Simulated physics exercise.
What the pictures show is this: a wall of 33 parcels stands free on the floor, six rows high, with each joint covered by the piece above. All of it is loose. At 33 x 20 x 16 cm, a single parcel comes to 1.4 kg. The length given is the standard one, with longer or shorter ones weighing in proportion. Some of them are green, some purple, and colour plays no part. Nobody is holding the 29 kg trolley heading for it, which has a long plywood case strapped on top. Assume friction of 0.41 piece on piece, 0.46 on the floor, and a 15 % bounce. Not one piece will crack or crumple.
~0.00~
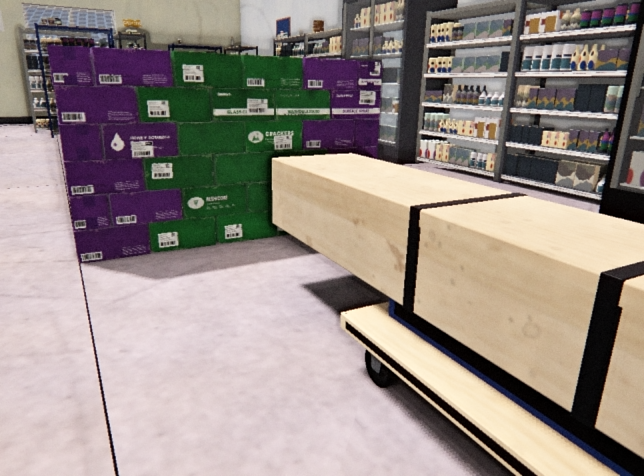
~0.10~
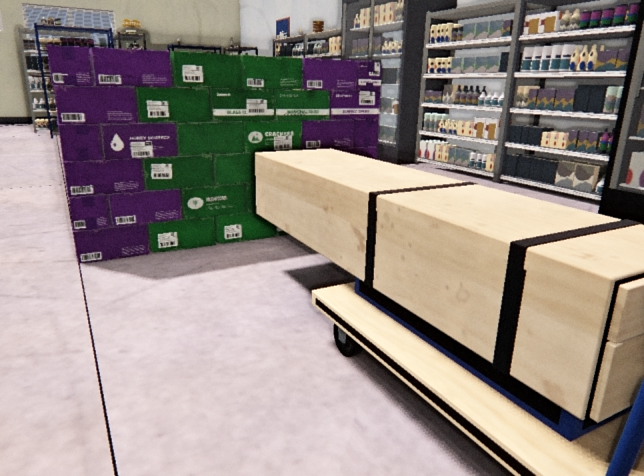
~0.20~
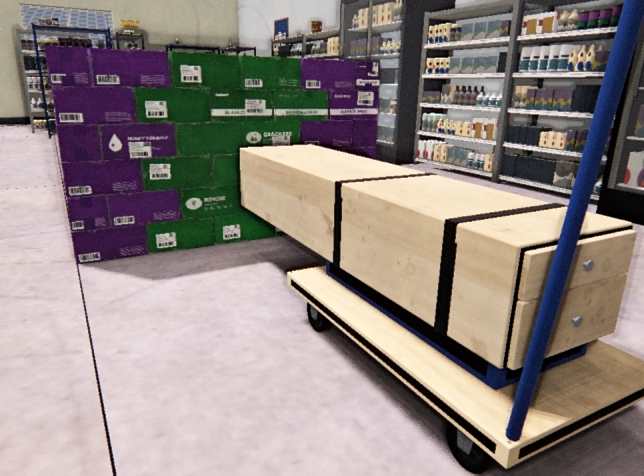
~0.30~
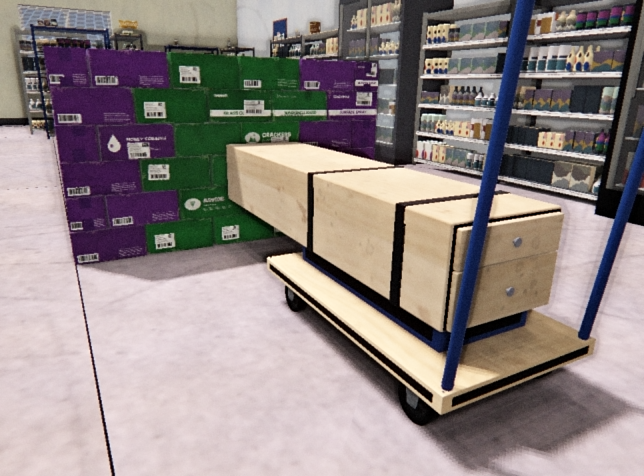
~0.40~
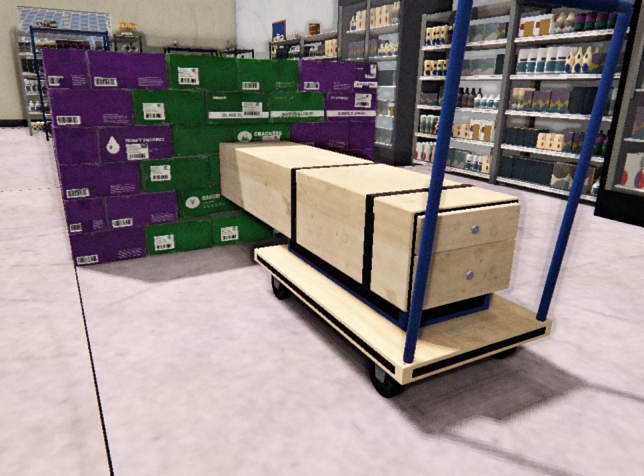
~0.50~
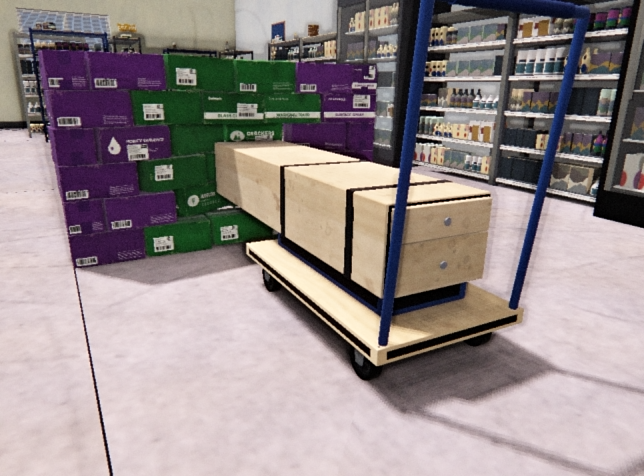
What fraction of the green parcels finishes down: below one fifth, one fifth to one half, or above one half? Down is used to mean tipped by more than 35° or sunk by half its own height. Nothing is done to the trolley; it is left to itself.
Above one half.
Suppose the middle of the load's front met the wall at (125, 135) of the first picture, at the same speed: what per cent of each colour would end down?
Purple 50%, green 40%.
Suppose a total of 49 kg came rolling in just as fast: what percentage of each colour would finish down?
The split would be purple 30, then green 80 per cent.
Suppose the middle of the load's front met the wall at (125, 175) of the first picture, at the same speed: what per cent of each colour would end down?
Result - purple: 50 %; green: 40 %.
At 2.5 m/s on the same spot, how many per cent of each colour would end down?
Share down, in per cent: Purple 40, green 80.
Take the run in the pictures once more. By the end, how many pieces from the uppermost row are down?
Top row tally: 6.
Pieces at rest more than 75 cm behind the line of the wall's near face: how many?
About 8 of them.
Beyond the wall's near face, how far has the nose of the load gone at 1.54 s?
It has gone roughly 80 centimetres beyond.
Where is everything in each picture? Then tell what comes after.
In the first frame (places mark the middle of the side facing us), load (278, 181) 57 cm short of the wall; top green parcel (275, 73); top purple parcel (134, 68); nothing disturbed.
Load (260, 174) 39 cm short of the wall; top green parcel (274, 73), in the second frame.
Load (244, 167) 21 cm short of the wall; top green parcel (273, 73), in the third frame.
Load (230, 163) 26 mm short of the wall; top green parcel (272, 74), in the fourth frame.
Load (223, 160) 11 cm into the wall's line; top green parcel (270, 76) leaning 3°; steepest lean 4°, the parcel at (240, 108); 13 disturbed, none down, in the fifth frame.
Load (218, 159) 21 cm into the wall's line; top green parcel (267, 77) leaning 4°; top purple parcel (129, 72) shifted 19 mm; 18 disturbed, none down, in the sixth frame.
After 0.92 s, load 51 cm past the wall's line, still rolling; 6 of the 15 green parcels down (6 of 33 in all colours); top green parcel leaning 11°, 56 mm lower; top purple parcel leaning 24°.
After 1.54 s, load 80 cm past the wall's line, still rolling; 11 of the 15 green parcels down (15 of 33 in all colours); top green parcel leaning 64°, 31 cm lower; top purple parcel upside down.
At rest (3.6 s), load 80 cm past the wall's line, stopped; 12 of the 15 green parcels down (20 of 33 in all colours); top green parcel 80 cm lower; top purple parcel upside down. That is 80 per cent. As the last picture would show them, middles, top green parcel near (221, 180).
